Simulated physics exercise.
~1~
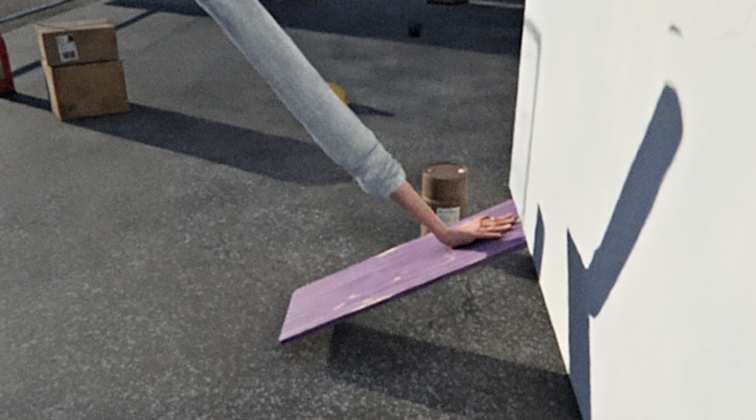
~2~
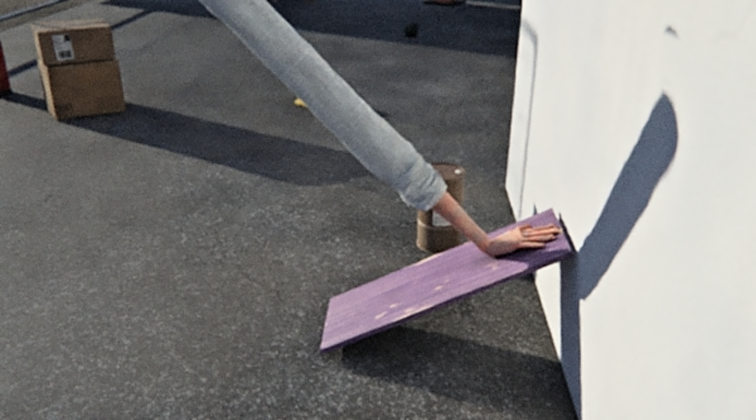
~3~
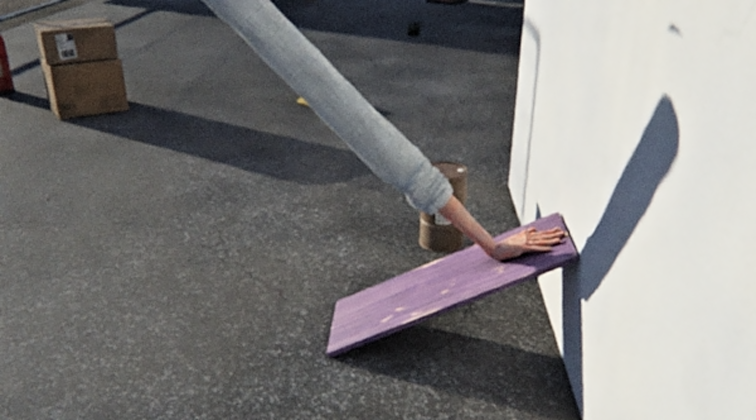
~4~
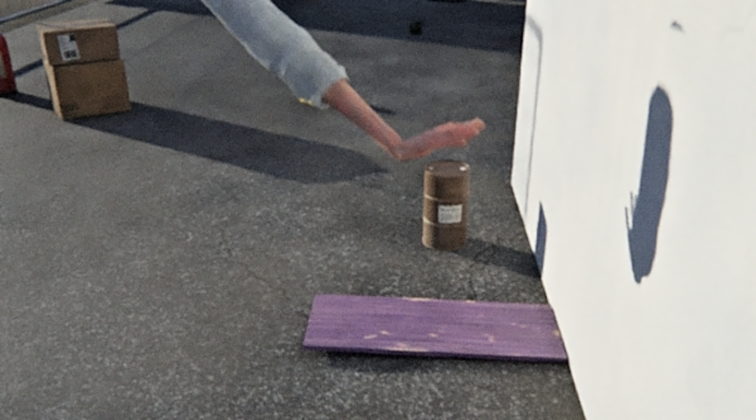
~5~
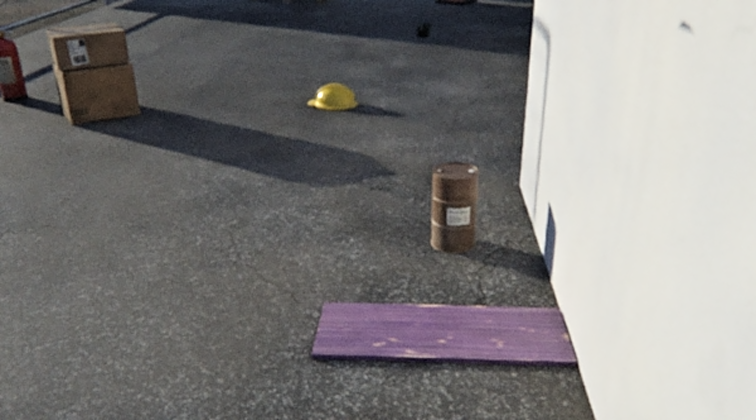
A purple board was held at a slant against a white wall by a hand, which shifted it a little to the right, then let go and drew back. The board slipped down and ended up flat on the ground near a brown canister.
